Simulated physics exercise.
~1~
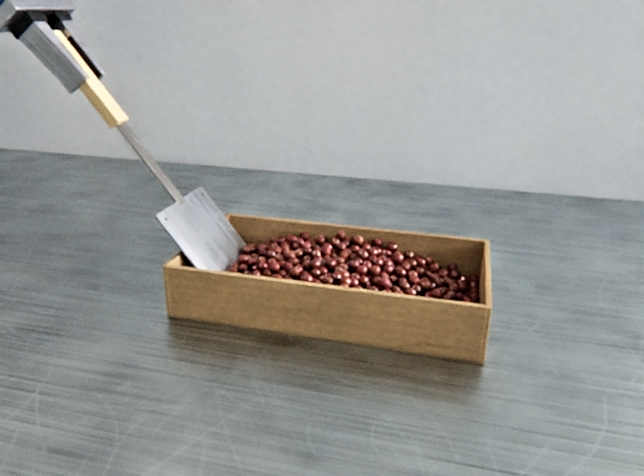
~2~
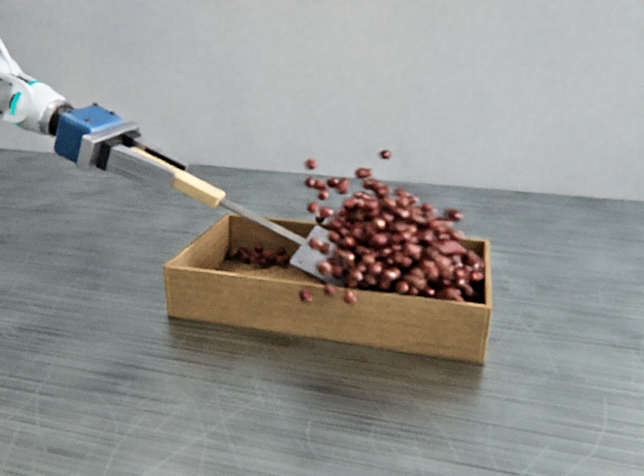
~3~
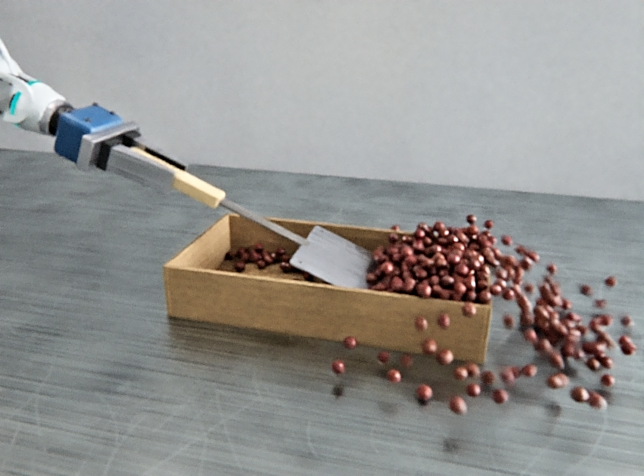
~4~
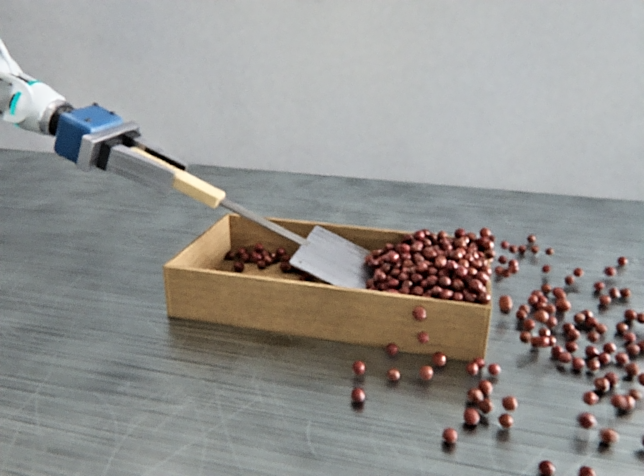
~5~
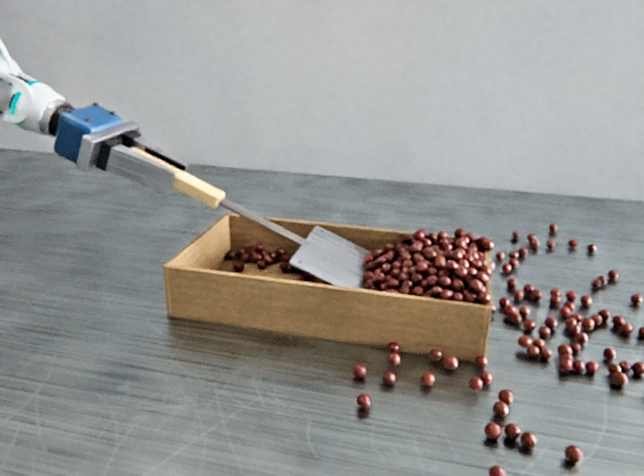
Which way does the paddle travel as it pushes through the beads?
The paddle moves to the right, pushing the beads toward the right end of the tray.
